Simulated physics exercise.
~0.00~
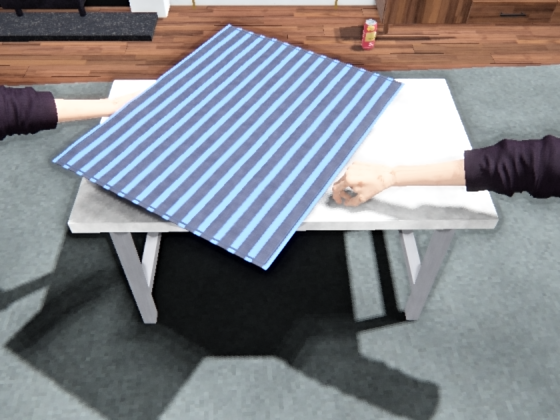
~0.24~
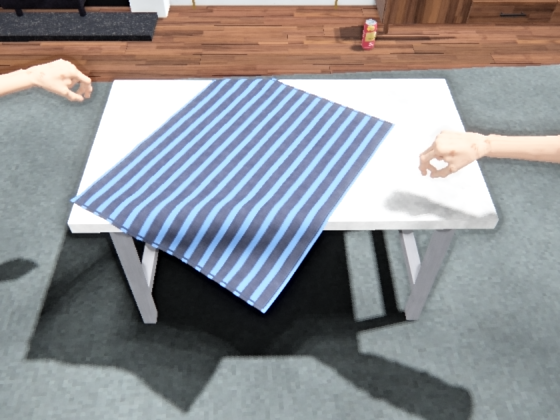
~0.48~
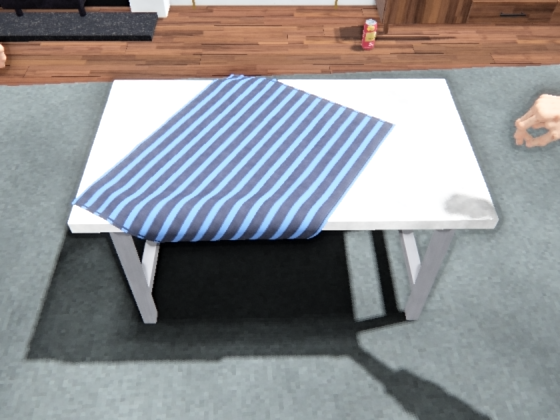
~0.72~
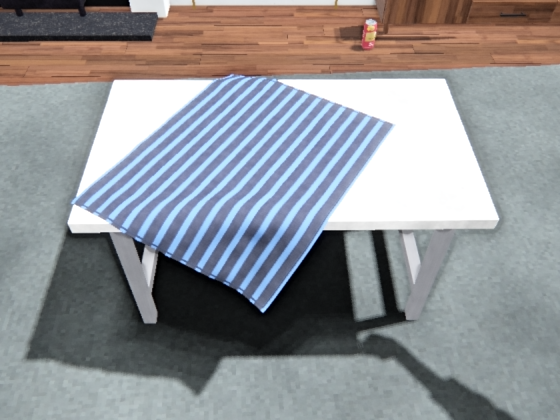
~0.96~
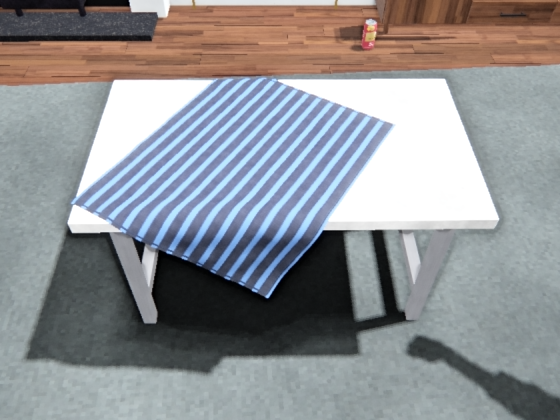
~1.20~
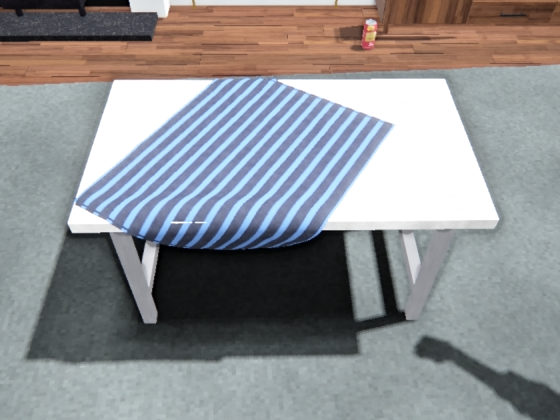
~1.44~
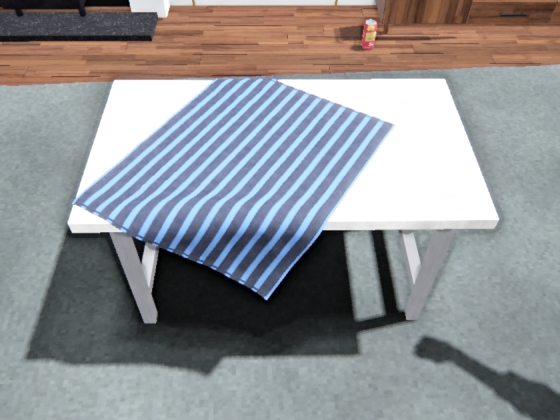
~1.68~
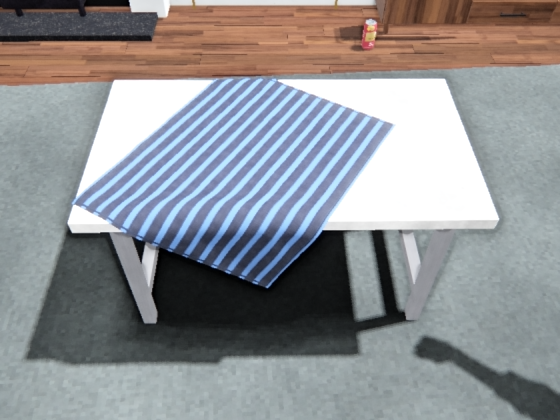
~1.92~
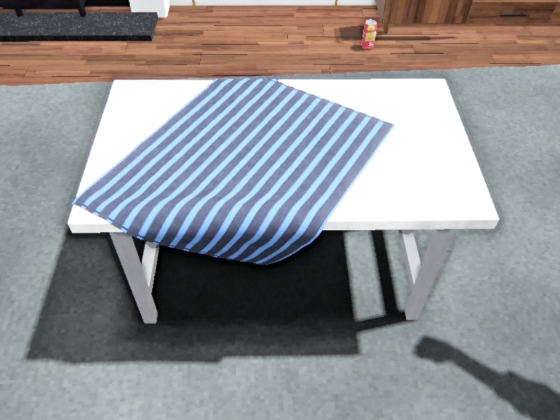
The clip opens with two hands holding a blue striped hand towel flat above a white table, set at an angle so that one corner reaches past the front edge. The hands let go and draw apart, and the towel drops onto the tabletop with that corner hanging down. As the hands leave the view, the loose corner swings back beneath the edge, then comes forward again. It keeps flapping in and out while the rest of the towel lies in place. At the end, most of the towel still rests on the table, its front corner curled under.
